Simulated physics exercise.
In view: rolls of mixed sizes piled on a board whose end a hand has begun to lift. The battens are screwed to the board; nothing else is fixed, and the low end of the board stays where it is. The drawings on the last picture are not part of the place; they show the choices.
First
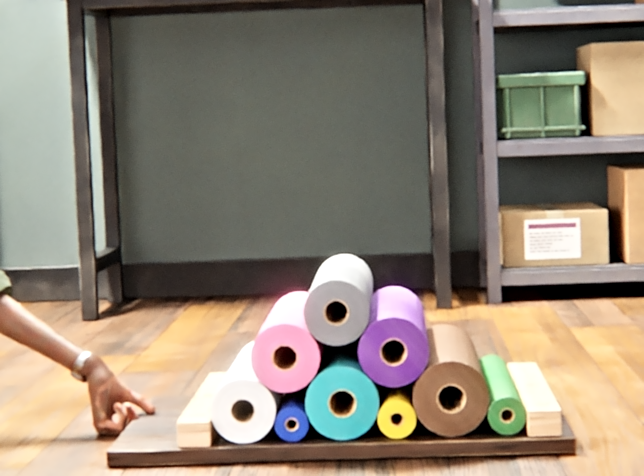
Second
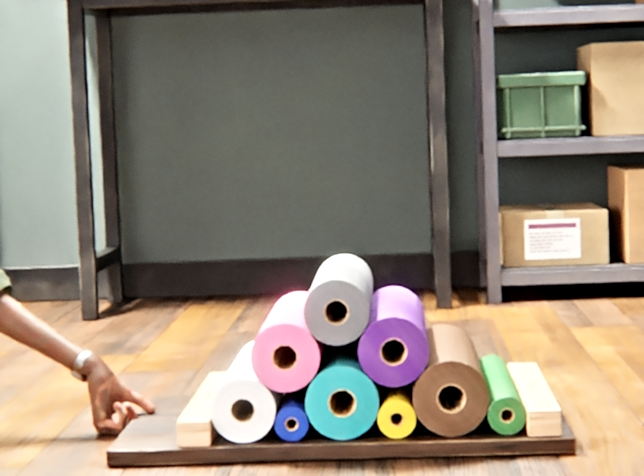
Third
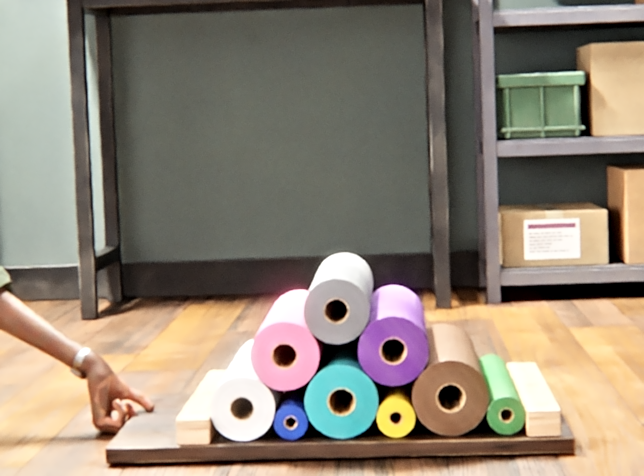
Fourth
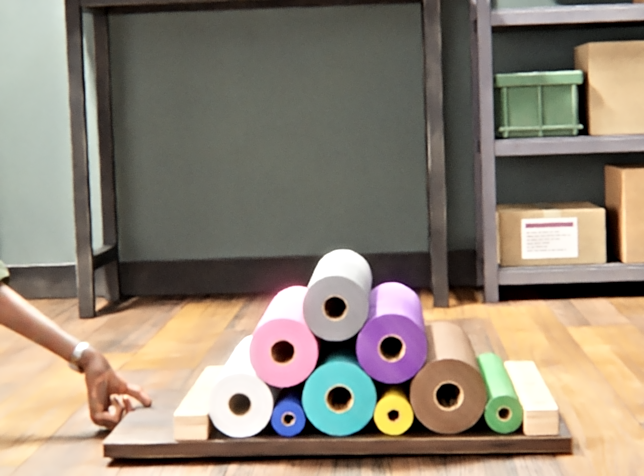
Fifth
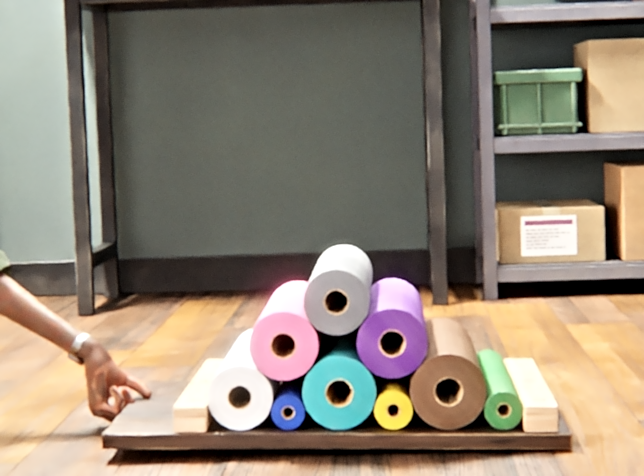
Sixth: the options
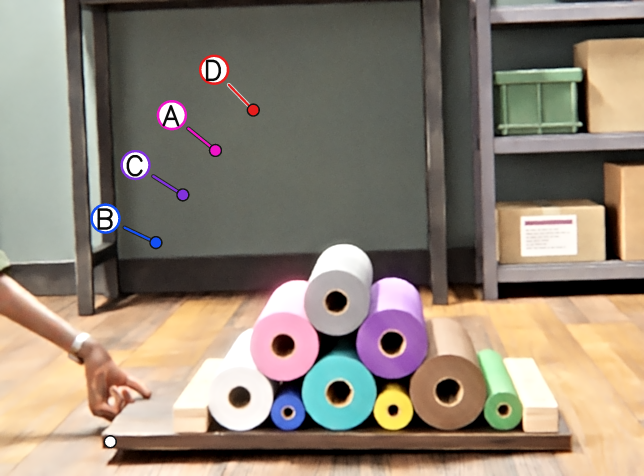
In a room with a wooden floor and grey-green walls, colourful rolls of mixed sizes sit piled on a dark board between pale wooden battens. A hand at the left end of the board stays close to it, and the board and its stack shift upward very slightly, the rolls keeping their arrangement.
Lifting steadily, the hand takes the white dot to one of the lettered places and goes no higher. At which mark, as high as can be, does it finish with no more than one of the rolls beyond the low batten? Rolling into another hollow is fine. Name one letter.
Stop at A.
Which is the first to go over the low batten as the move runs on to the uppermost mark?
The purple one.
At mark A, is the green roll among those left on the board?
The green roll: Yes.
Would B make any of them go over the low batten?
No.
On the marked copy, A at (215, 150); B at (156, 242); C at (183, 195); D at (253, 110); the white dot at (111, 442).
Taking A. A third of the way, board at 21°.
Two thirds of the way, board at 40°.
When it is over, board at 41°, none over the low batten.
As for the rest, B none over the low batten; C none over the low batten; D two over the low batten (purple, grey).
